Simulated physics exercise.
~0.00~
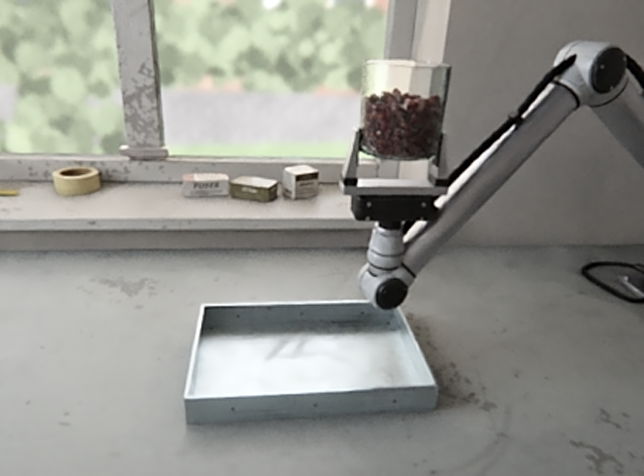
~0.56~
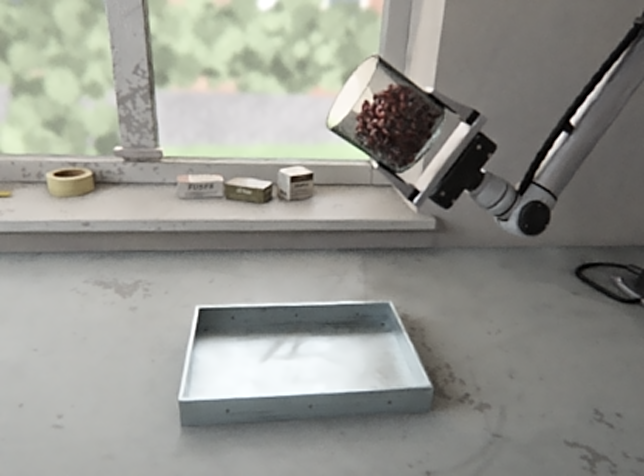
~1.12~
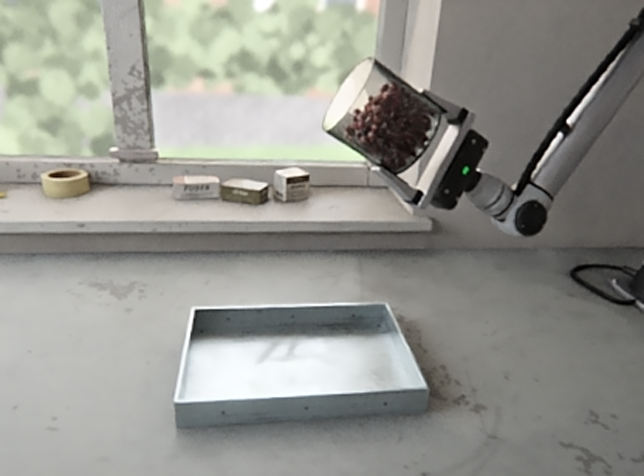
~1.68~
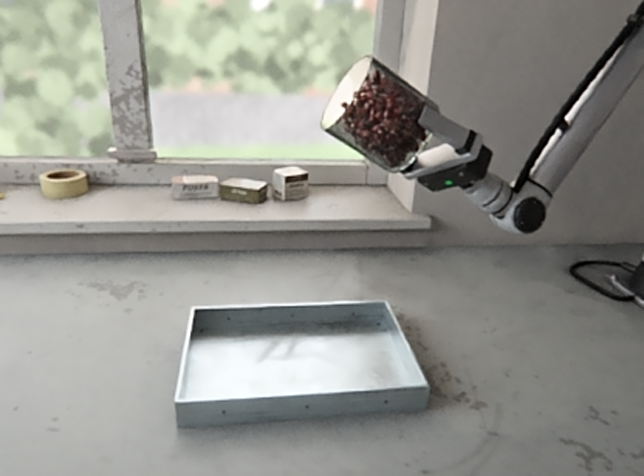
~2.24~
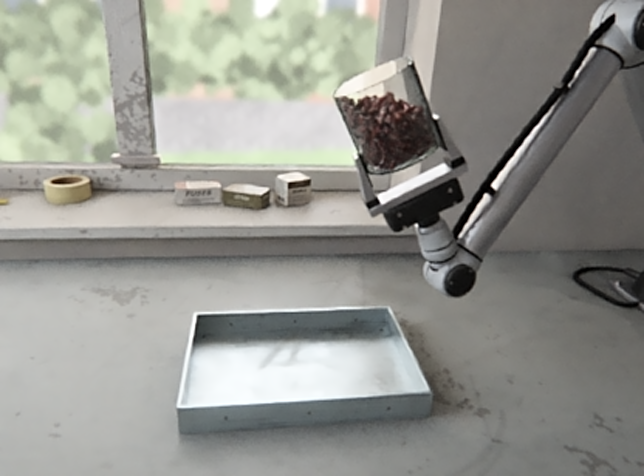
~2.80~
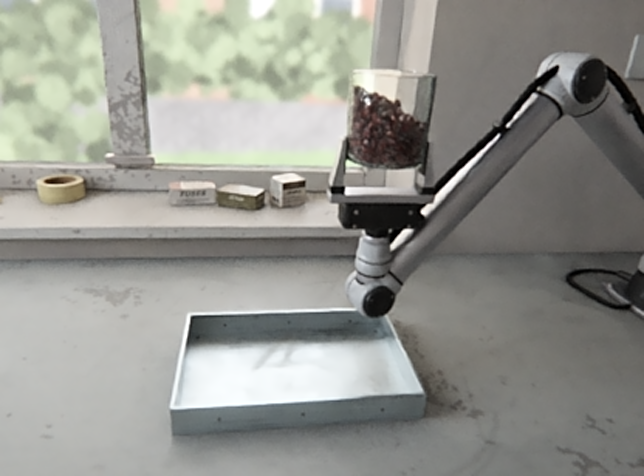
A robot arm tilts a clear beaker of dried beans, then returns it upright, unspilled.
